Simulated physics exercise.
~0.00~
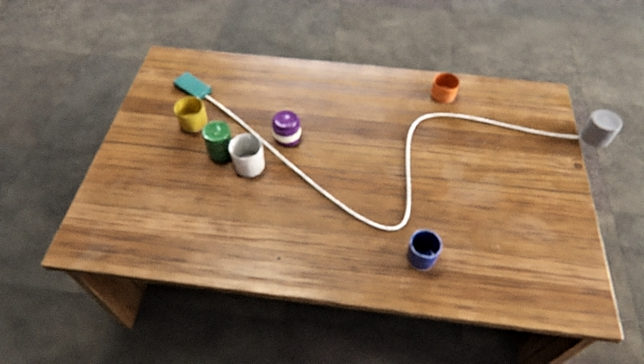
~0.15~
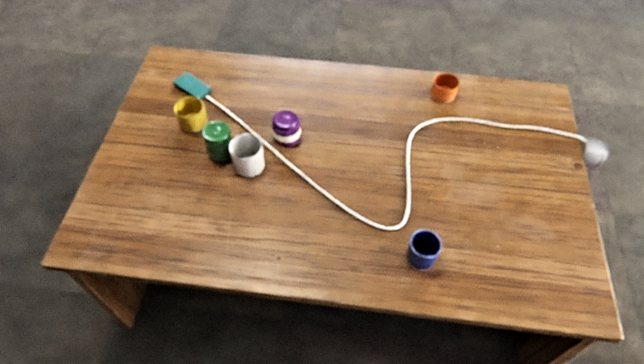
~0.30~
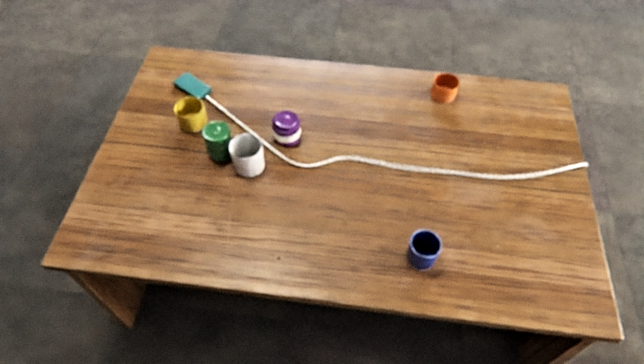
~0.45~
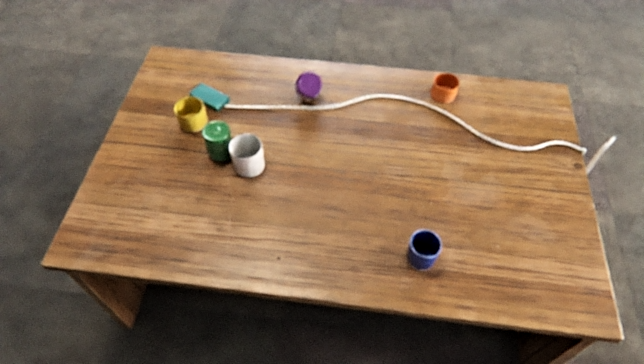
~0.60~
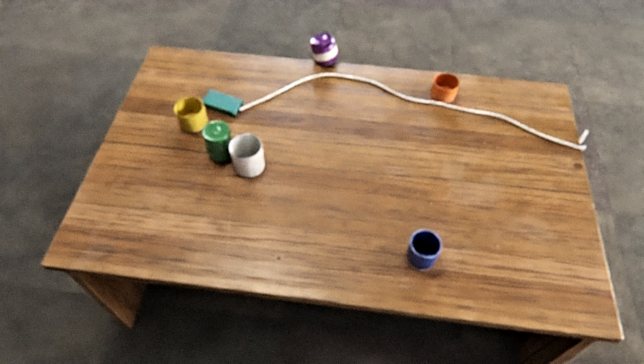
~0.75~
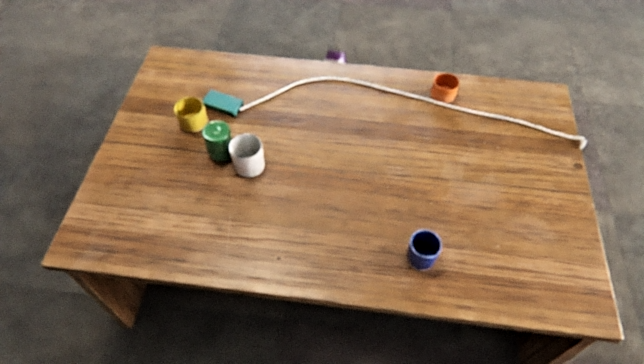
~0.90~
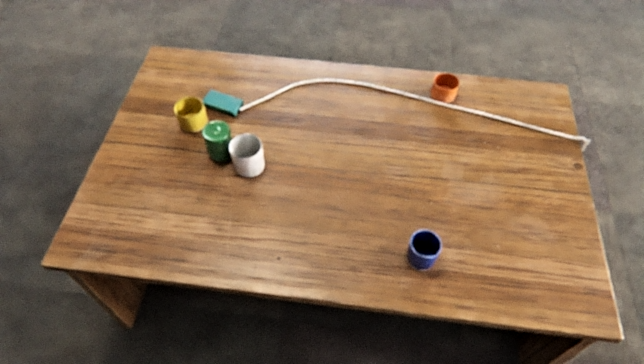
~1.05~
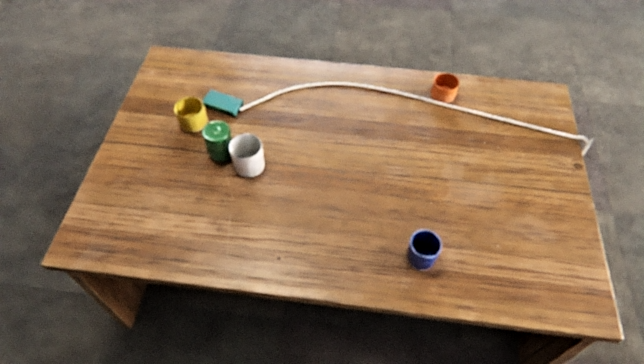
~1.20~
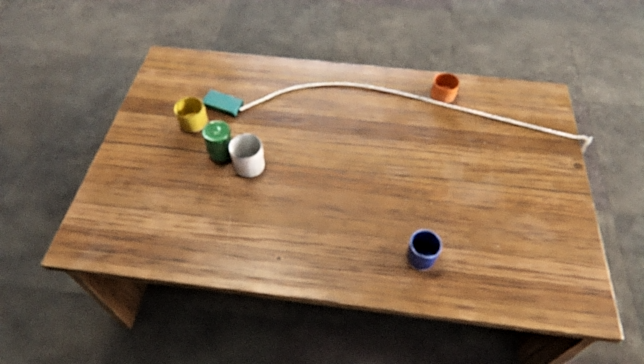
To begin with, a white cable winds across a wooden desk from a teal phone to a grey speaker just past the right edge, among mugs, cups, a green tub and a purple jar. The speaker drops out of sight, and the slack cable straightens and sweeps toward the far side. The purple jar moves with it, tipping as it goes, and falls over the far edge, while the phone slides a short way right. Finally, the cable lies in a gentle arc reaching the right edge, with the phone, the orange cup and the others still on the desk.
